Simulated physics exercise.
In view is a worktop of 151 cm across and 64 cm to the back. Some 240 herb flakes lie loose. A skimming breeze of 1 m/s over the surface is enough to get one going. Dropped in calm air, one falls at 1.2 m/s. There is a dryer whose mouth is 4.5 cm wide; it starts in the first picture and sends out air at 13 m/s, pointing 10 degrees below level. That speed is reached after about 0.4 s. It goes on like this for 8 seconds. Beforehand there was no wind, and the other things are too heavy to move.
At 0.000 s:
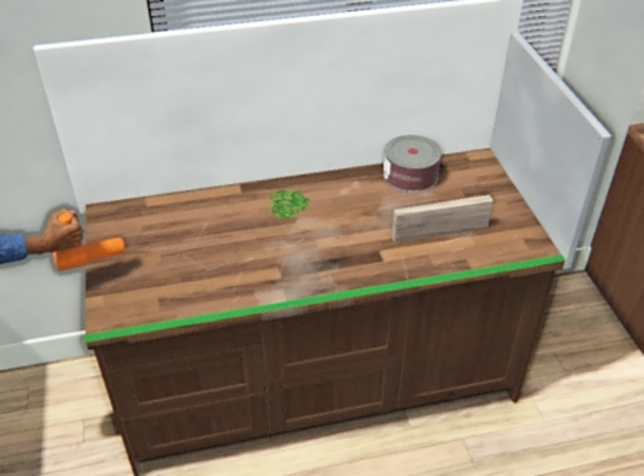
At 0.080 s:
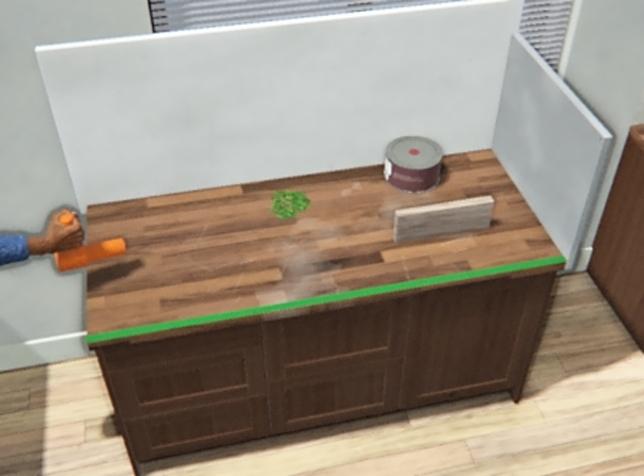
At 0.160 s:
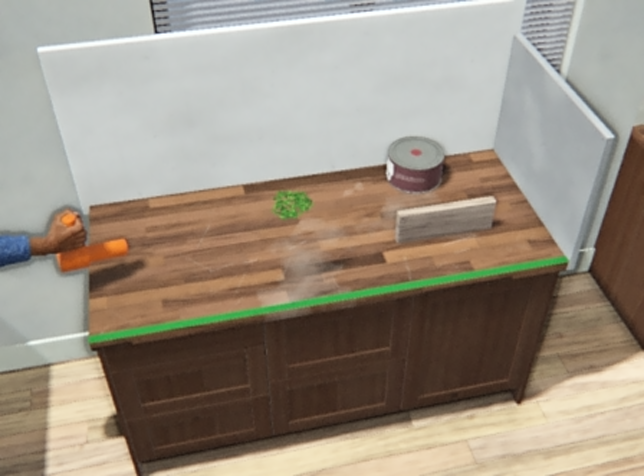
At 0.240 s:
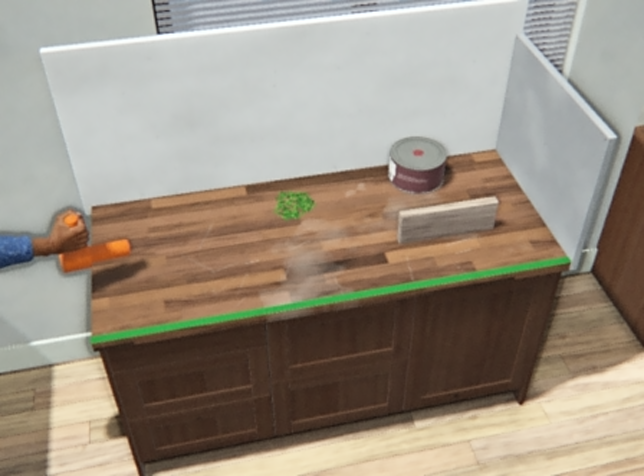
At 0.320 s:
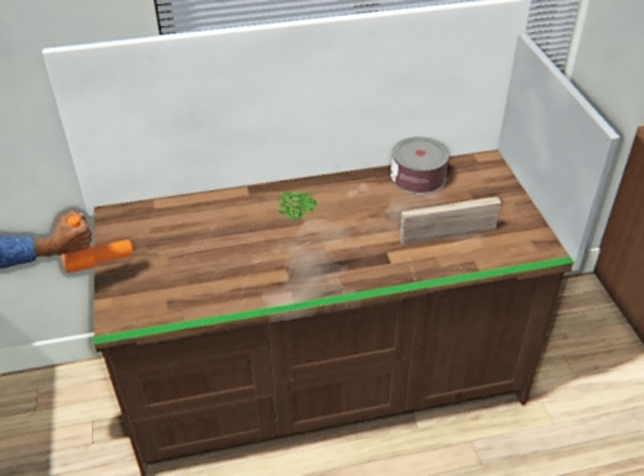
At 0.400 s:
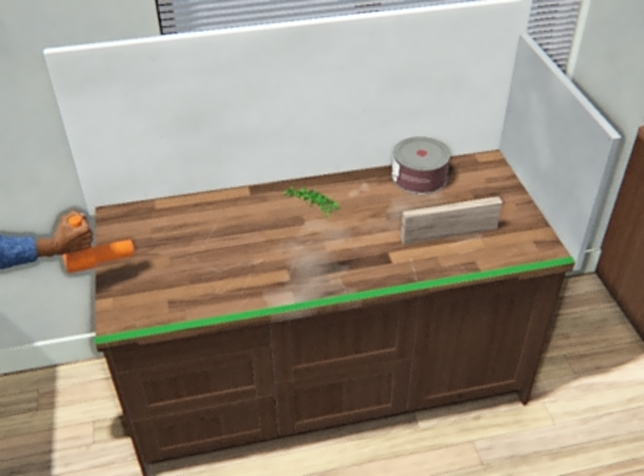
The clip shows a hand holding an orange dryer at the left of a wooden worktop with a tin, a board and green flakes; the flakes lie still at first, then most shift a short way right, spreading out.
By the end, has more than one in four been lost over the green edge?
No, odds are the amount swept past that edge ends up not above a quarter.
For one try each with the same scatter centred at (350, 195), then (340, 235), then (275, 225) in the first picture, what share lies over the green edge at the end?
First try 30 %, second 70 %, third 60 %.
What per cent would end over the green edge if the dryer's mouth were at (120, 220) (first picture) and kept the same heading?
Outcome: Some 30 in a hundred.
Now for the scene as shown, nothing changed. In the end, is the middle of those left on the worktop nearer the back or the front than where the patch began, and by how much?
It has moved to the far side by around 15 cm.
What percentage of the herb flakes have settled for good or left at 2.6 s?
About 70 per cent.
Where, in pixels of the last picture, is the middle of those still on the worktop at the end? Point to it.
Centre: Roughly (401, 150).
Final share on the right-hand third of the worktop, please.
Something close to 90 % ends up there.
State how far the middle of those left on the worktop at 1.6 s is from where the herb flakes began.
Roughly 45 cm.
After 1.6 s, 3 % are over the green edge; the middle of those still in play is near (401, 153); 68 % have settled or left.
After 2.6 s, 4 % are over the green edge; the middle of those still in play is near (401, 153); 72 % have settled or left.
After 4.4 s, 5 % are over the green edge; the middle of those still in play is near (401, 153); 81 % have settled or left.
After 8.0 s, at the end, 6 % are over the green edge; the middle of those still in play is near (401, 150).
